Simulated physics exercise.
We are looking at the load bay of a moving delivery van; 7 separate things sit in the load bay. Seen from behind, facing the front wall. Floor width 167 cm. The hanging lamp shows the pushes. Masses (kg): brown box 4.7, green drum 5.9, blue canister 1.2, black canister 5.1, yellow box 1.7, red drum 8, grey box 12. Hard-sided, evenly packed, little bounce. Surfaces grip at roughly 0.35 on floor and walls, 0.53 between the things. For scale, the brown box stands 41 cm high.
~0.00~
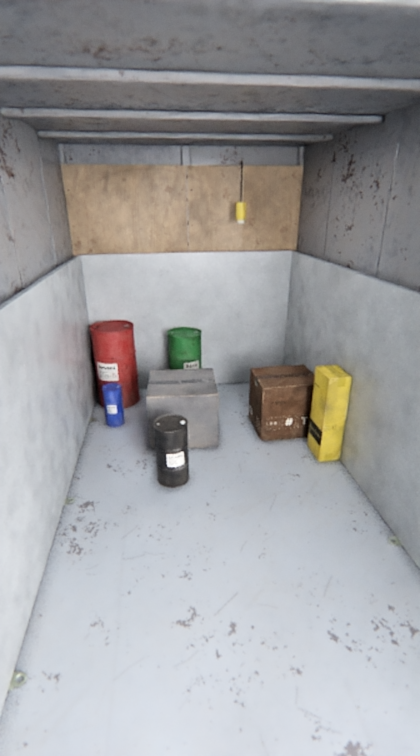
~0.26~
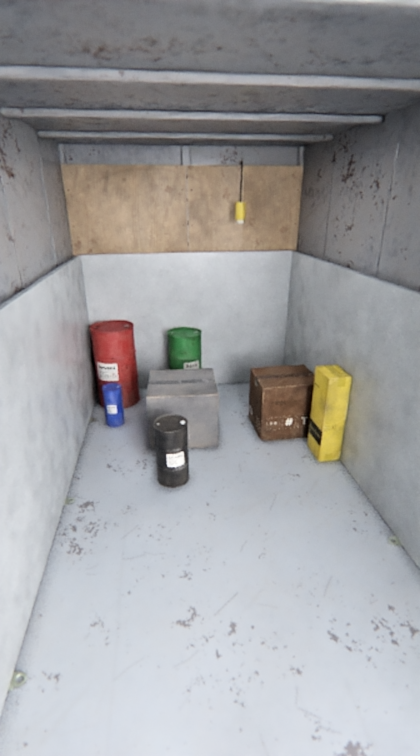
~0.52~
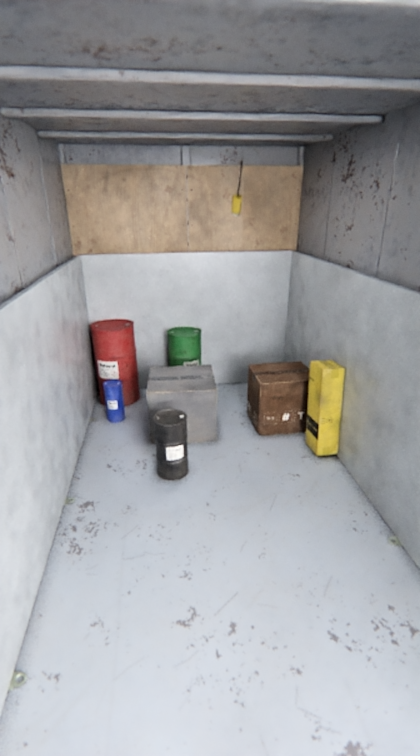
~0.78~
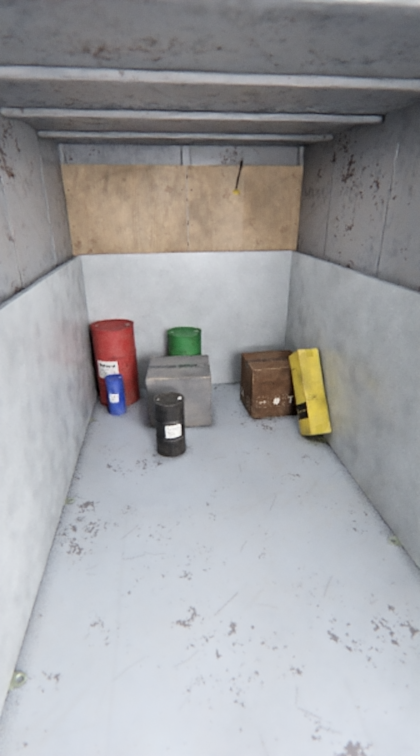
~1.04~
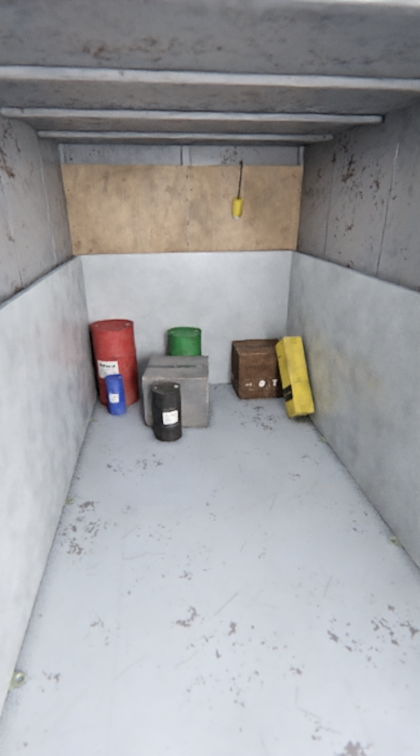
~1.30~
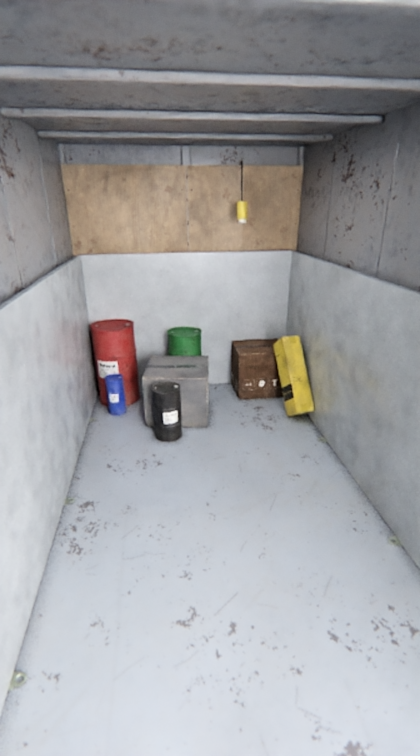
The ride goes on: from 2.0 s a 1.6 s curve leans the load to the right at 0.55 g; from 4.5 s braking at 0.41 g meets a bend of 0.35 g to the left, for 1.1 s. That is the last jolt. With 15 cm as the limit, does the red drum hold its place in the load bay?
The red drum ends elsewhere.
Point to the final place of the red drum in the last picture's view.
At about (177, 360).
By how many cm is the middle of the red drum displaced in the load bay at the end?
About 50 cm.
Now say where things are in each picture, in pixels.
In the first picture, smooth; red drum (116, 364); brown box (283, 402).
In the second picture, load feels 0.39 g forwards; blue canister (114, 405); black canister (172, 451).
In the third picture, load feels 0.61 g forwards; yellow box (324, 408) at 6° to upright; grey box (183, 403) shifted 7 cm.
In the fourth picture, load feels 0.61 g forwards; yellow box (309, 393) at 35° to upright; brown box (271, 383) shifted 31 cm.
In the fifth picture, load feels 0.15 g forwards; yellow box (294, 377) at 38° to upright; blue canister (116, 395) shifted 18 cm.
In the sixth picture, smooth; red drum (116, 363) shifted 4 cm; yellow box (293, 376) at 36° to upright.
Around 2.70 s, load feels 0.55 g right; red drum shifted 25 cm near (147, 361); yellow box at 37° to upright; black canister shifted 53 cm.
Around 4.90 s, load feels 0.41 g forwards, 0.35 g left; red drum shifted 58 cm near (188, 359); yellow box at 37° to upright; black canister shifted 100 cm.
Finally (6.4 s), on their side or leaning hard in the load bay, blue canister; not toppled but over 15 cm from the start, brown box, green drum, black canister, yellow box, red drum and grey box. In the last view, red drum near (177, 360).
